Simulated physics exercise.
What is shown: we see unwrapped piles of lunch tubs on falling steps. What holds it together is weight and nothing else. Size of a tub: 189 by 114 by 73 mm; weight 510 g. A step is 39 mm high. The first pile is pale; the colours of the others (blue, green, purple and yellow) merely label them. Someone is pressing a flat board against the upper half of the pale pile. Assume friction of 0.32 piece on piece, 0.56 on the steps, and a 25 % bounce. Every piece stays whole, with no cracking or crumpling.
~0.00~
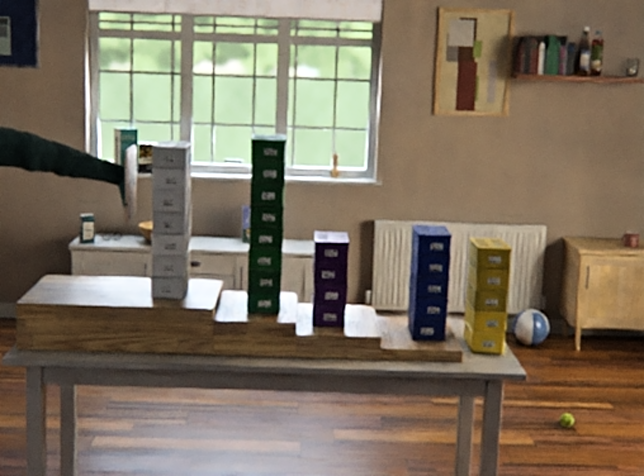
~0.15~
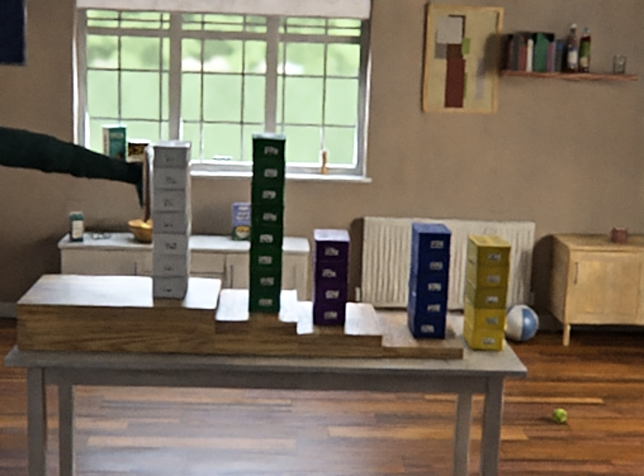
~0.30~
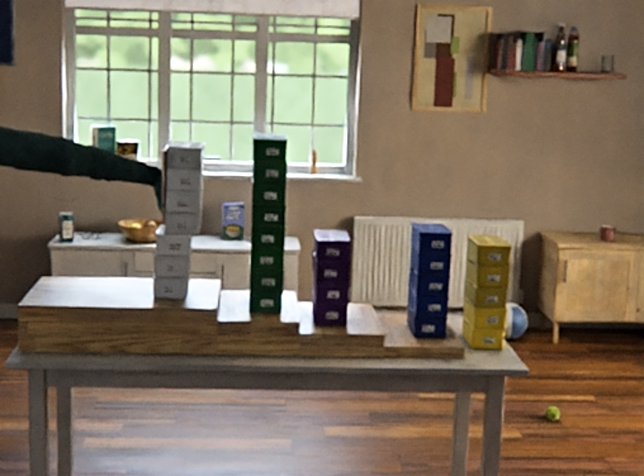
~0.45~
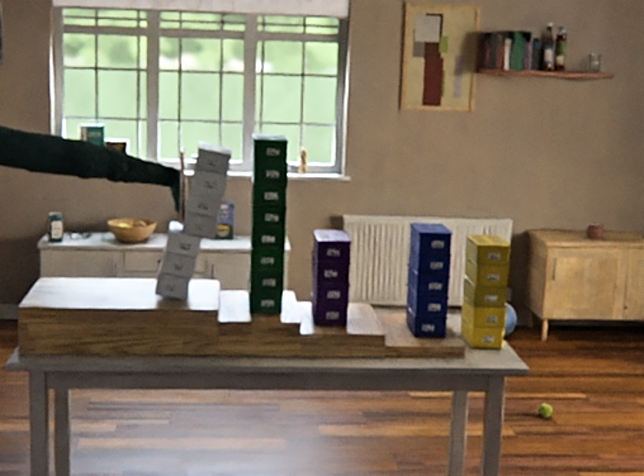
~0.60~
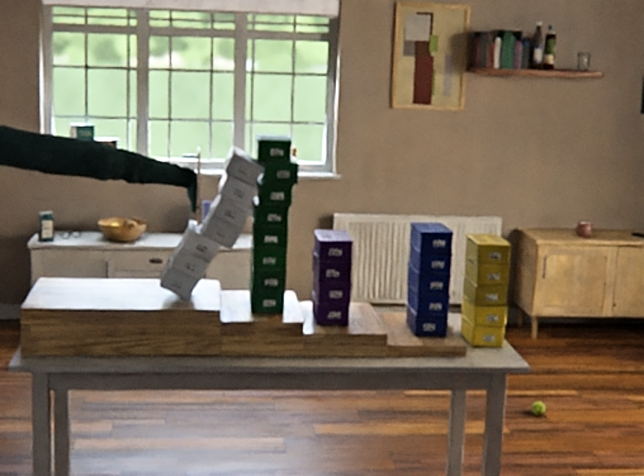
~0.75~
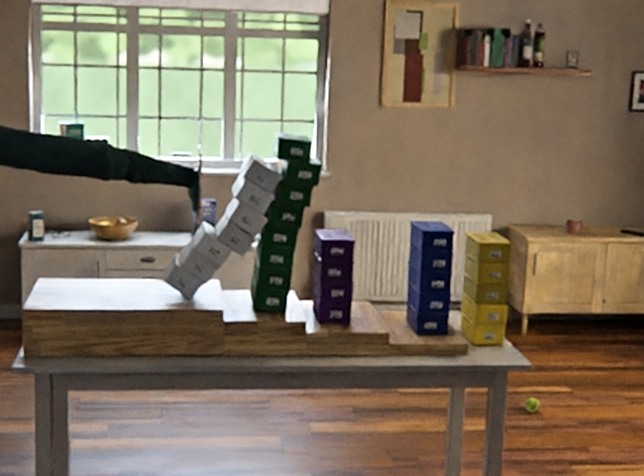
The clip opens on five stacks of boxes, white, green, purple, blue and yellow, on a stepped wooden platform and table. From the left, a dark-sleeved arm pushes the white stack's upper part rightward. The stack leans steeply against the green one, whose upper boxes shift and tilt right.
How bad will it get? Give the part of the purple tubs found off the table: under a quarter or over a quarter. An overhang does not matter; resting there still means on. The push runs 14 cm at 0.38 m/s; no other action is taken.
Below a quarter.
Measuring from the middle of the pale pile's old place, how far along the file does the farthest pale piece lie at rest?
54 cm.
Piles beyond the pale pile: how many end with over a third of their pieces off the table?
The answer is 2.
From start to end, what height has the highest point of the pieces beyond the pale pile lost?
42 cm.
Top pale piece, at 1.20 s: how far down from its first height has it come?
20 cm lower.
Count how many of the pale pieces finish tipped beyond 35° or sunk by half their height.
I count 7 pale pieces.
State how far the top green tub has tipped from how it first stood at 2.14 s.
Roughly 110°.
By 1.20 s, 7 of the pale pile down; none of the 4 purple tubs off the table (0 of 22 in all colours); top purple tub tilted 22°; top green tub tilted 73°, 19 cm lower.
By 2.14 s, 7 of the pale pile down; none of the 4 purple tubs off the table (2 of 22 in all colours); top purple tub 18 cm lower; top yellow tub upside down.
When it is over (2.9 s), 7 of the pale pile down; none of the 4 purple tubs off the table (8 of 22 in all colours); top purple tub 18 cm lower; top yellow tub upside down. That is 0 per cent. In pixels of the last frame, middles, top purple tub near (430, 298).
